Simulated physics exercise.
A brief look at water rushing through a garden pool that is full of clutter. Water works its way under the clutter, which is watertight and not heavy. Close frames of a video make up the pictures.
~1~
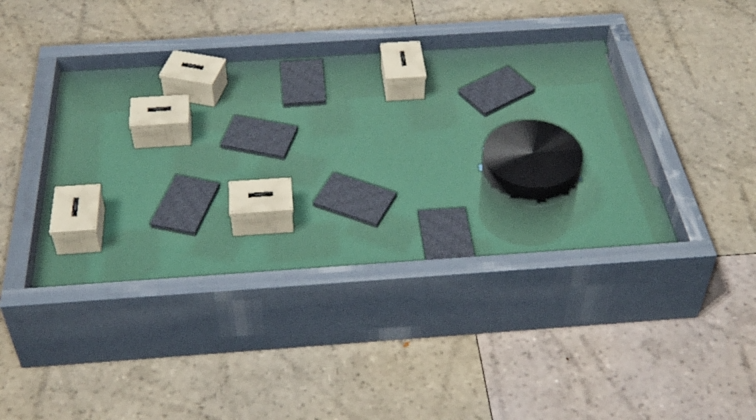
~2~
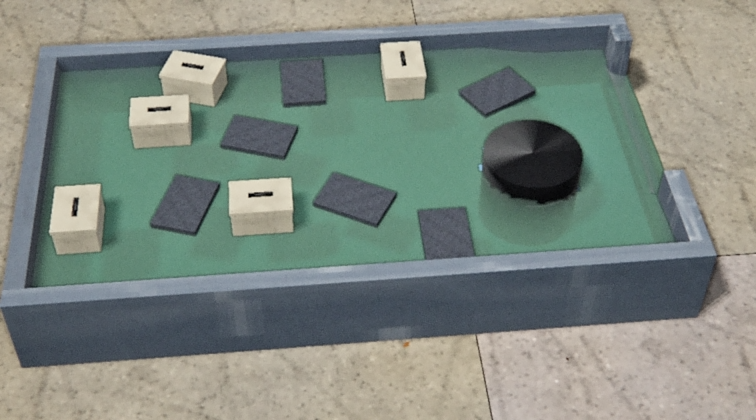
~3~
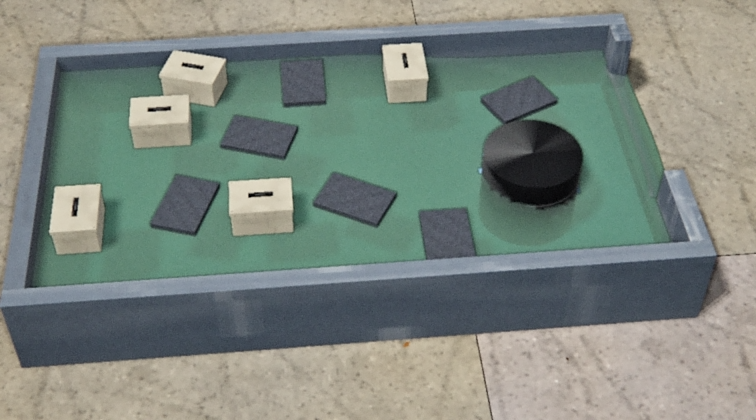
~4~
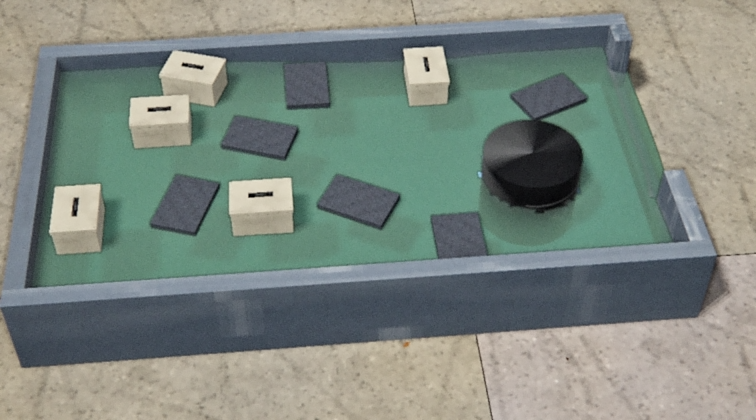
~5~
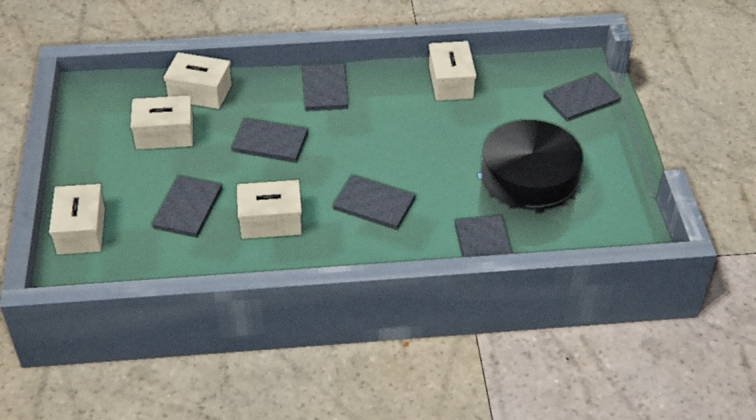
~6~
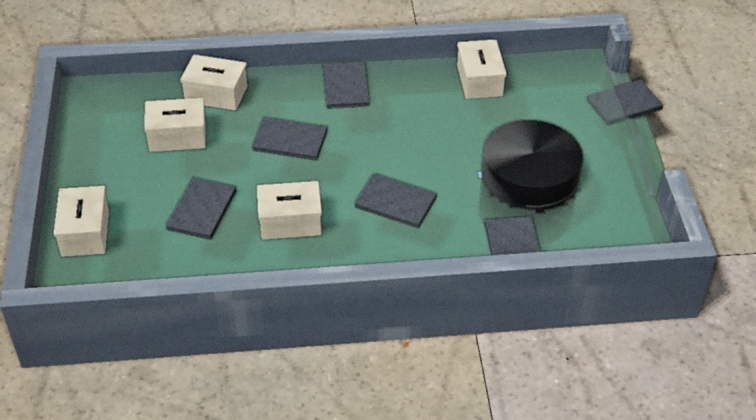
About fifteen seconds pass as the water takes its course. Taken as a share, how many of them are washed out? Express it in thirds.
The outcome is mid-range, one to two thirds.
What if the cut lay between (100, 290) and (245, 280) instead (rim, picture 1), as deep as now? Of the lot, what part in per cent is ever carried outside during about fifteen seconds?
Result: Roughly 60 per cent.
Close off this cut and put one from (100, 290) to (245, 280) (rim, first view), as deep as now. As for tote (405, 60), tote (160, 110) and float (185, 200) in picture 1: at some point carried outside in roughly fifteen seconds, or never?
Sequentially: Remains indoors, leaves the room, leaves the room.
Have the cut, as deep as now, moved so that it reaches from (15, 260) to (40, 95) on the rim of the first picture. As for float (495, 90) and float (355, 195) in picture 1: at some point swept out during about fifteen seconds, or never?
Result per object, in order: Never exits, exits at some point.
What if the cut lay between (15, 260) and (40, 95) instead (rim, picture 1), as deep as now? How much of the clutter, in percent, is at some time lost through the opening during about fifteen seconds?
Estimate: Close to 70 %.
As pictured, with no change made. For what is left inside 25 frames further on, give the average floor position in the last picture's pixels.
The remaining things centre around (398, 202).
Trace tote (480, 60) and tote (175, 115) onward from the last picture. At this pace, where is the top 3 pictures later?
Around (577, 58) and (215, 120).
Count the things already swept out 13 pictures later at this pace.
By my count it is 3.
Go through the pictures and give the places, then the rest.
A float at (497, 89) floats; a tote at (403, 60), afloat; 0 of 11 have shifted, in the first picture.
A float at (498, 90), afloat; a tote at (403, 60) floats; 0 of 11 have shifted, in the second picture.
A float at (519, 98) floats, close to its start; a tote at (405, 62) floats; 1 of 11 have shifted, in the third picture.
A float at (549, 95) floats, a stride from its start; a tote at (426, 65), afloat, close to its start; 3 of 11 have shifted, in the fourth picture.
A float at (582, 95) floats, a stride from its start; a tote at (452, 60) floats, a stride from its start; 6 of 11 have shifted, in the fifth picture.
A float at (625, 100) floats, a stride from its start; a tote at (482, 58), afloat, a stride from its start; 10 of 11 have shifted, in the sixth picture.
A moment on, 1 of 11 are out; 10 afloat.
Next, 3 of 11 are out; 8 afloat.
Later, 4 of 11 are out; 7 afloat.
In the end, 5 of 11 are out; 6 afloat.
